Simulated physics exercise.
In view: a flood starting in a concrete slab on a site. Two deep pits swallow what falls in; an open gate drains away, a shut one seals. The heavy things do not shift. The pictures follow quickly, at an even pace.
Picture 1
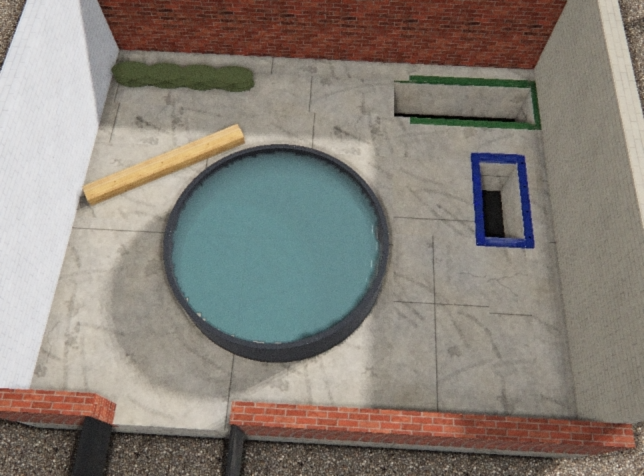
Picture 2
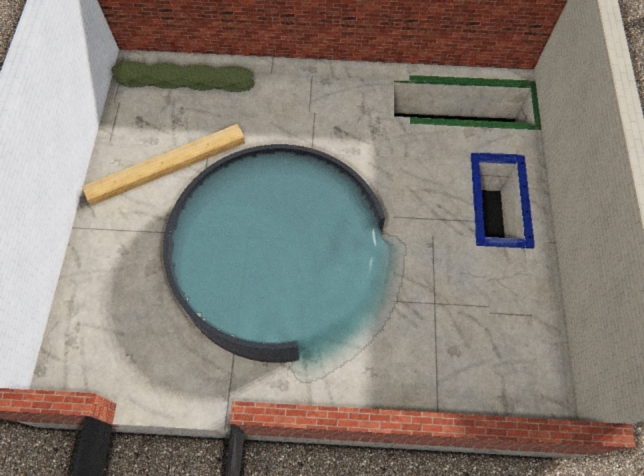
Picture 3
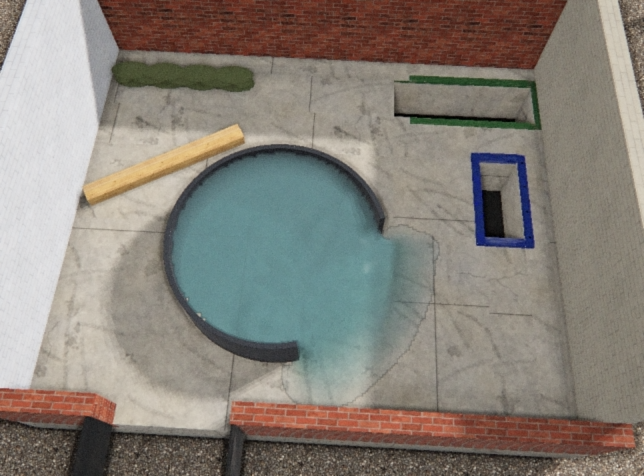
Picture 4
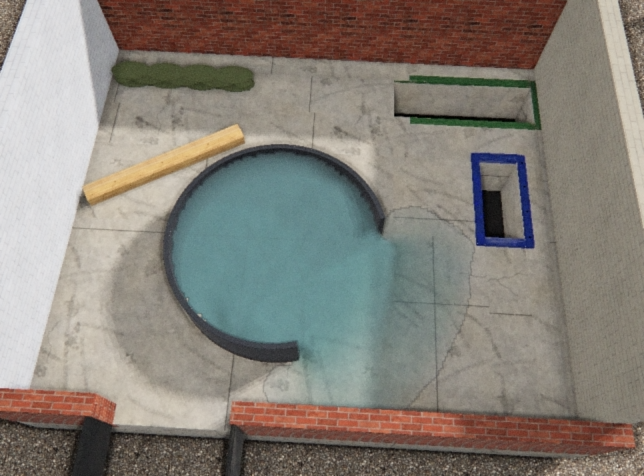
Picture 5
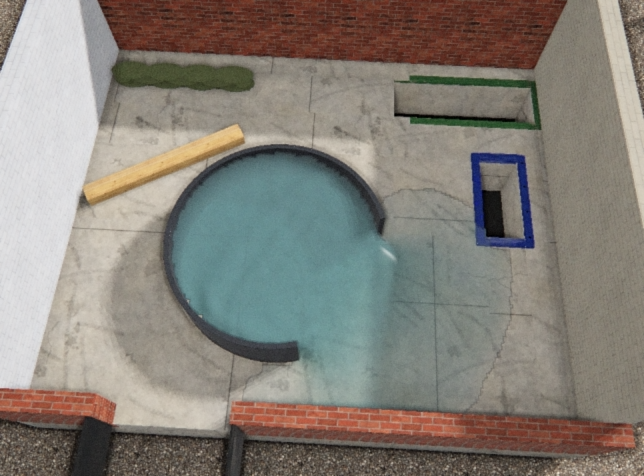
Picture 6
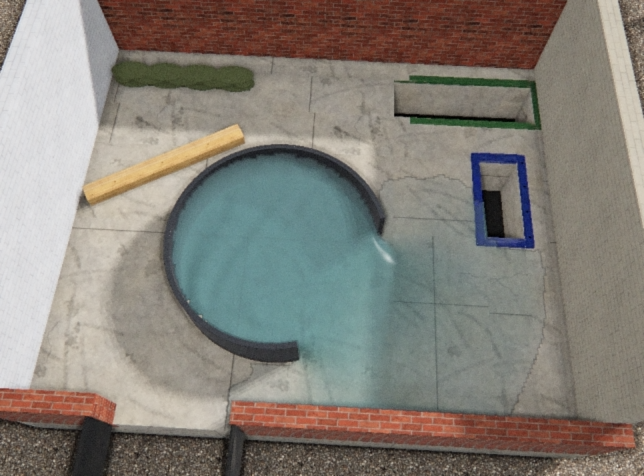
Water pouring from a gap in a round pool's dark rim, spreading right across a walled concrete slab with two rectangular pits.
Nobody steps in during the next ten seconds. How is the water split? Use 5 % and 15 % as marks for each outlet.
The gate takes not even 5 %; the blue pit takes above 15 %; the green pit takes above 15 %.
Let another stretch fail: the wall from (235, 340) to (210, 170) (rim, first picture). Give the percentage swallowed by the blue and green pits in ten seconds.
Per cent: Blue 0, green 10.
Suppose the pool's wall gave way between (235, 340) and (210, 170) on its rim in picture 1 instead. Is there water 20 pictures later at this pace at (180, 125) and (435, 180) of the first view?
In that order: Covered, free of water.
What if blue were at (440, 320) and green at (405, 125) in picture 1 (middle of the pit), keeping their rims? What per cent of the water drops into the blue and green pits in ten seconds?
Per cent: Blue 45, green 20.
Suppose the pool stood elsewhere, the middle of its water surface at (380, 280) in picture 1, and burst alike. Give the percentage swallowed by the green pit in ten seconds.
Parts in a hundred: Green 20.
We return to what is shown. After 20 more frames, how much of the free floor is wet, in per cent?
Roughly 45 per cent.
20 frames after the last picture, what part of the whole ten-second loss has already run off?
Near 25 in a hundred.
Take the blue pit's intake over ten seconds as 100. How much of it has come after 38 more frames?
Some 85 per cent.
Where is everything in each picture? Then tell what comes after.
The first picture shows the pool at (277, 241) is whole and still.
In the second picture, the front is at (294, 363), out from the gap at (365, 306).
In the third picture, water pours out at (365, 307) and has run to (301, 398).
In the fourth picture, the front is at (466, 245), out from the gap at (365, 308).
In the fifth picture, the front is at (473, 215), out from the gap at (365, 308).
In the sixth picture, water pours out at (365, 308) and has run to (533, 253).
A moment on, water covers 30 % of the floor; the gate 0 %, the blue pit 1 %, the green pit 0 %.
Next, water covers 35 % of the floor; the gate 0 %, the blue pit 1 %, the green pit 0 %.
Then, water covers 45 % of the floor; the gate 0 %, the blue pit 10 %, the green pit 3 %.
Later, water covers 70 % of the floor; the gate 1 %, the blue pit 20 %, the green pit 13 %.
In the end, water covers 90 % of the floor; the gate 2 %, the blue pit 23 %, the green pit 24 %.
